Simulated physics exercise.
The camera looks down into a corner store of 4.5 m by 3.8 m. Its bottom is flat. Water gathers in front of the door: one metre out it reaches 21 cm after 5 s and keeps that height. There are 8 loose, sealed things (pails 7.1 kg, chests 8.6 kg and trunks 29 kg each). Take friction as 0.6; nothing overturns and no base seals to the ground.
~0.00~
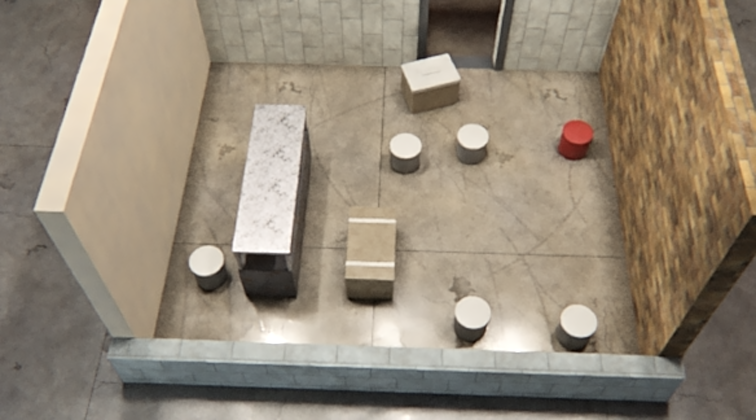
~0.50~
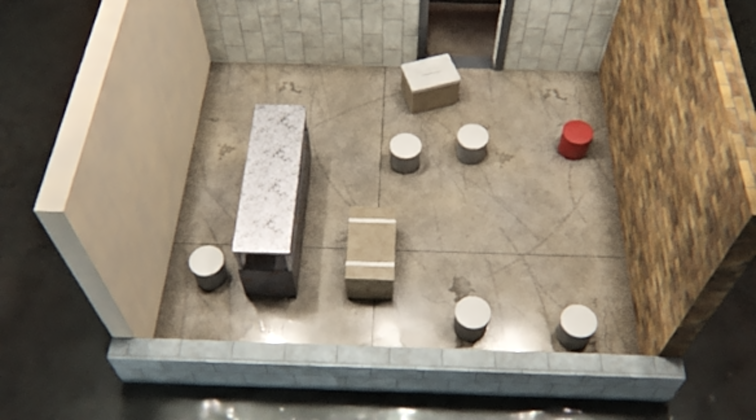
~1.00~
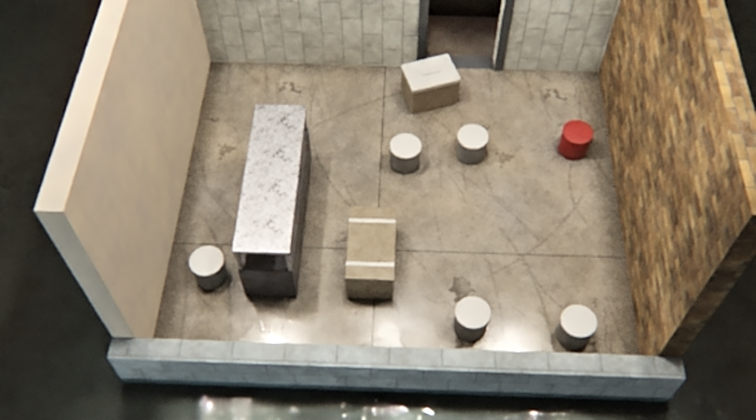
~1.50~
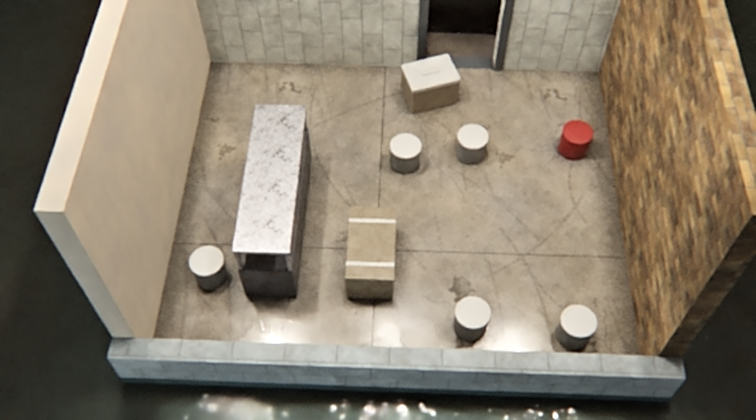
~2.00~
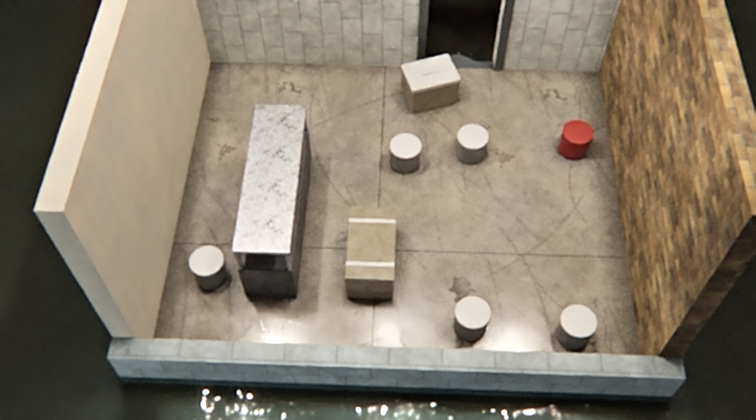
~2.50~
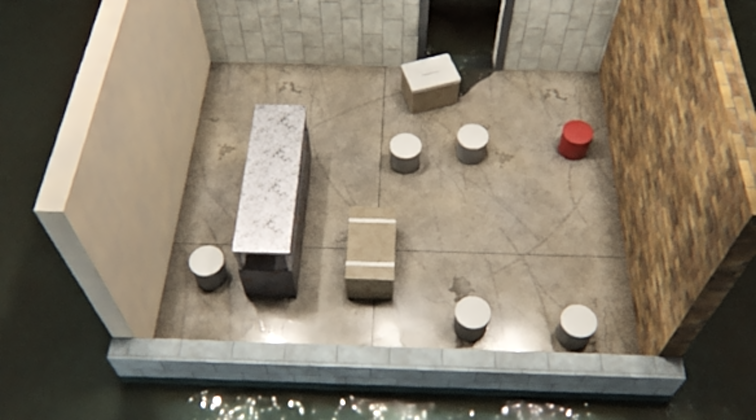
Dark water surrounds a walled room and creeps in at the doorway as everything inside stays still.
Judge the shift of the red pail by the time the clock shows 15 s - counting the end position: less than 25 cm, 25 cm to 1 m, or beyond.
The red pail stays put.
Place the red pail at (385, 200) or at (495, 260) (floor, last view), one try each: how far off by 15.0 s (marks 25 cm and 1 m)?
In that order: It barely shifts; it slides a little.
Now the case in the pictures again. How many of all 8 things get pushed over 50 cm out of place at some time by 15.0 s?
I count 5.
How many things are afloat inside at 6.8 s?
0 of them.
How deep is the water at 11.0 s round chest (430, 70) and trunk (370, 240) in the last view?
About 4 and 7 cm.
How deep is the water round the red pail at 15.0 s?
Roughly 6 cm.
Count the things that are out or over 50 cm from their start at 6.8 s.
I count 1.
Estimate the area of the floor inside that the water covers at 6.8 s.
Roughly 12.0 m2.
After 3.5 s the red pail is near (578, 132), 0.0 m from its start, aground; 0 afloat.
After 6.8 s the red pail is near (578, 132), 0.0 m from its start, aground; 0 afloat.
After 11.0 s the red pail is near (578, 132), 0.0 m from its start, aground; 2 afloat.
After 15.0 s the red pail is near (578, 132), 0.0 m from its start, aground; 5 afloat.
